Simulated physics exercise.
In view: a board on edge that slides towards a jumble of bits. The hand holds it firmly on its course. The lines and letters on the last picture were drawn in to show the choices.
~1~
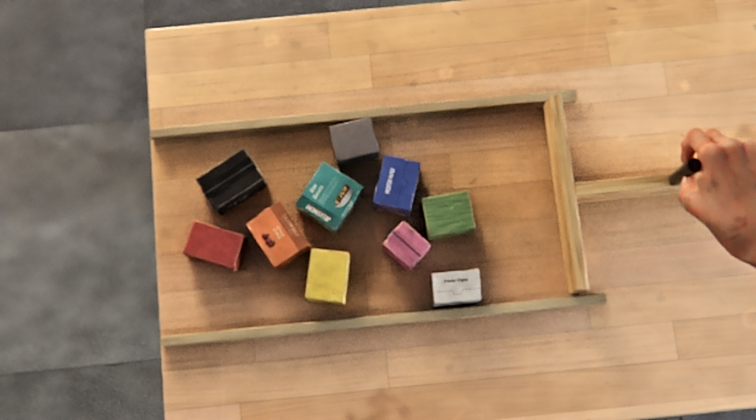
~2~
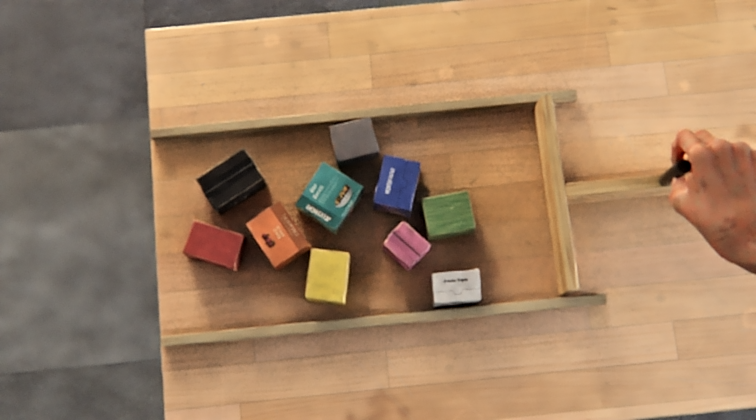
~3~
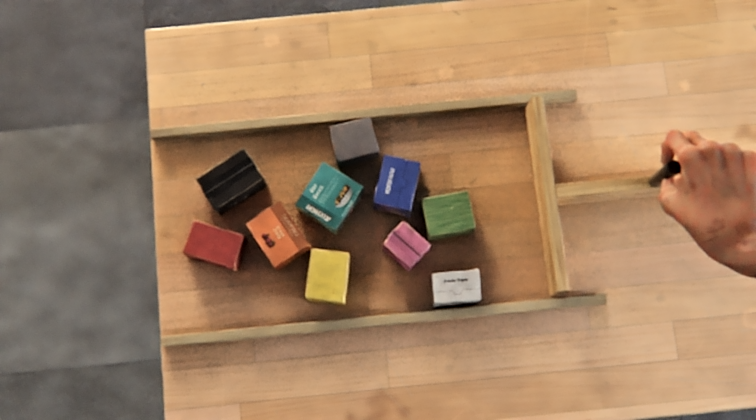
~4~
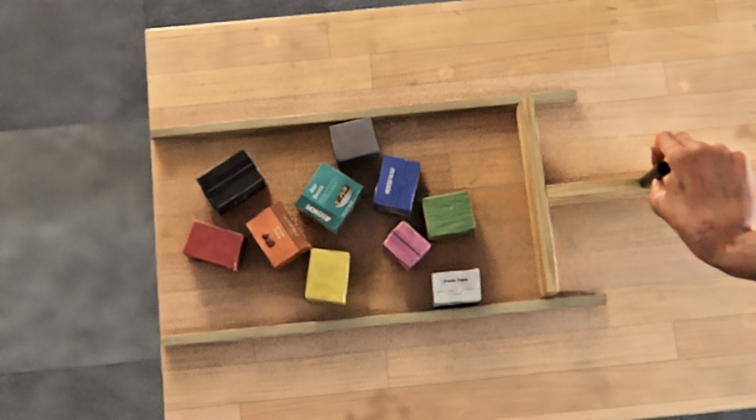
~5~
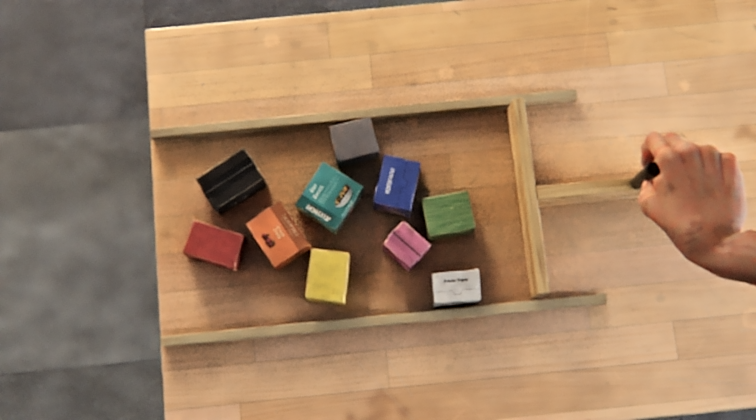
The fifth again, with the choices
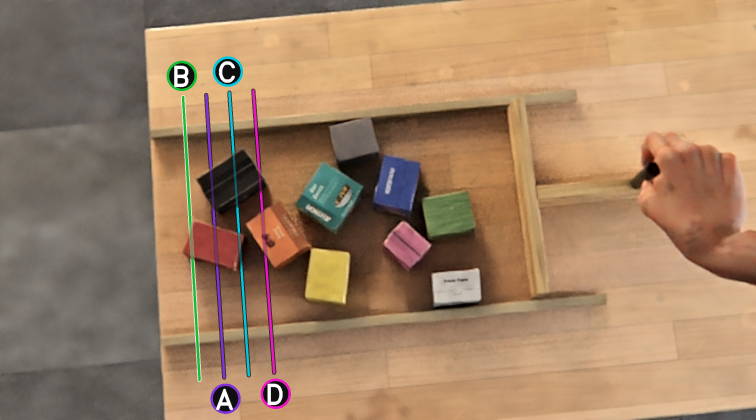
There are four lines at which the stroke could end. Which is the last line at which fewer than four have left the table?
No fourth one falls up to C.
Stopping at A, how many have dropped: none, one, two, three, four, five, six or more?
Five.
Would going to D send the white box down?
No.
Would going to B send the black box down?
Yes.
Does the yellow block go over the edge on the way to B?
Yes.
On the marked copy, A at (215, 232); B at (191, 234); C at (239, 230); D at (263, 227).
Following C. Soon after the start, board (425, 203); white box (403, 294); turquoise packet (319, 193).
Later, board (319, 214); red block (170, 265); black box (177, 182).
In the end, board (238, 221); black box over the edge; red block over the edge; three fallen.
As for the rest, A drops five; B drops five; D is within the limit but short.
